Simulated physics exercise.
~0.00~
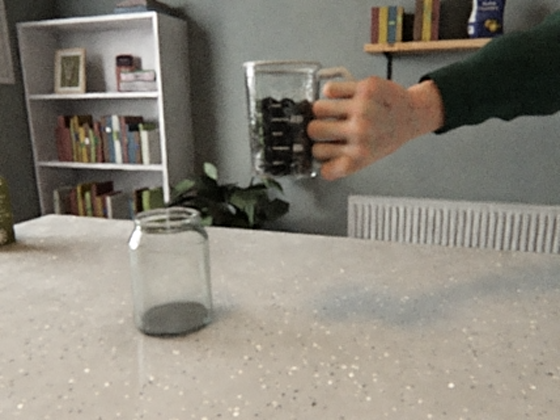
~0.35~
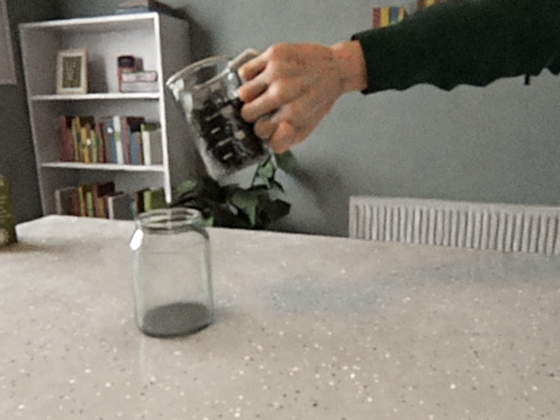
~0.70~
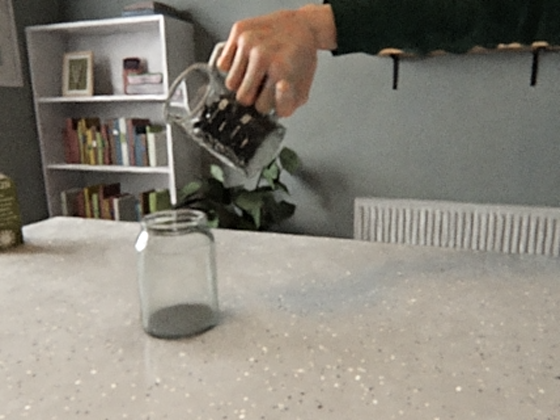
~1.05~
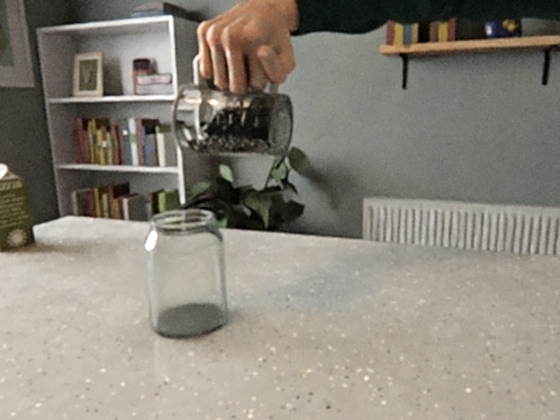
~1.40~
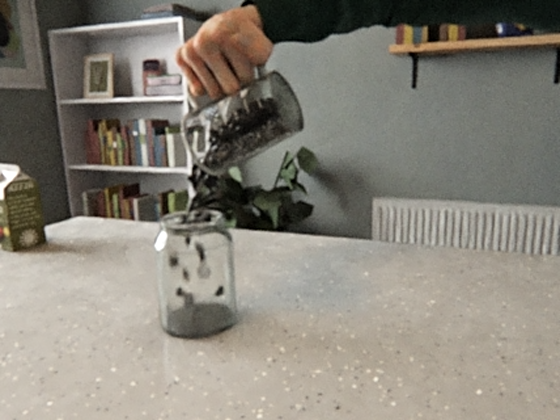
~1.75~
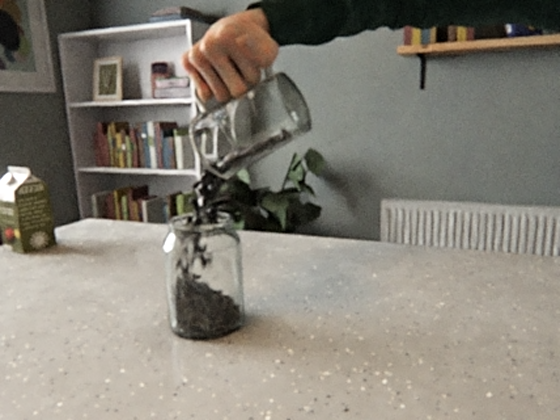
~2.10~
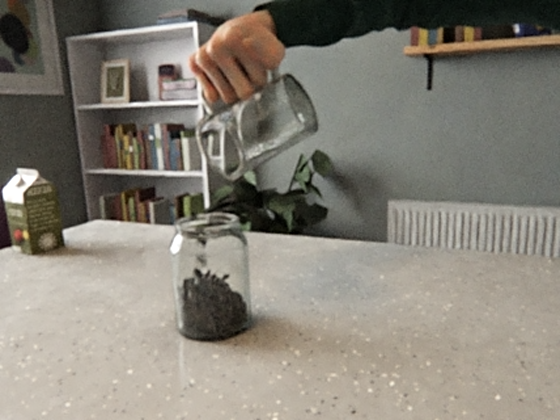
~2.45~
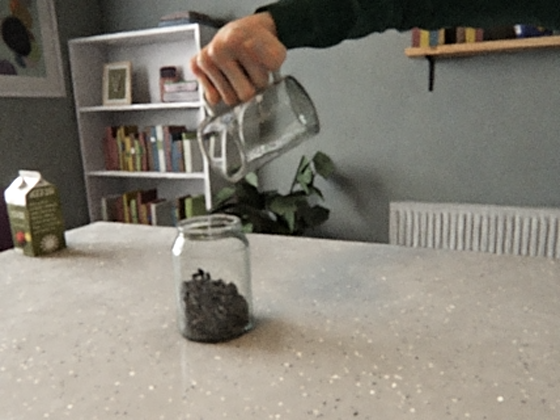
To begin with, a hand in a dark green sleeve holds a clear measuring cup of black beans above a speckled countertop, to the right of an open glass jar. The hand moves the cup left and tips it over the jar, while the view drifts slightly left and a carton comes into sight. With the cup on its side, the beans stay in at first, then tumble from its mouth into the jar. The stream thickens and a dark heap builds up as the cup empties. Finally, the beans rest in a mound inside the jar, with the empty-looking cup still held tilted above and none seen spilled.
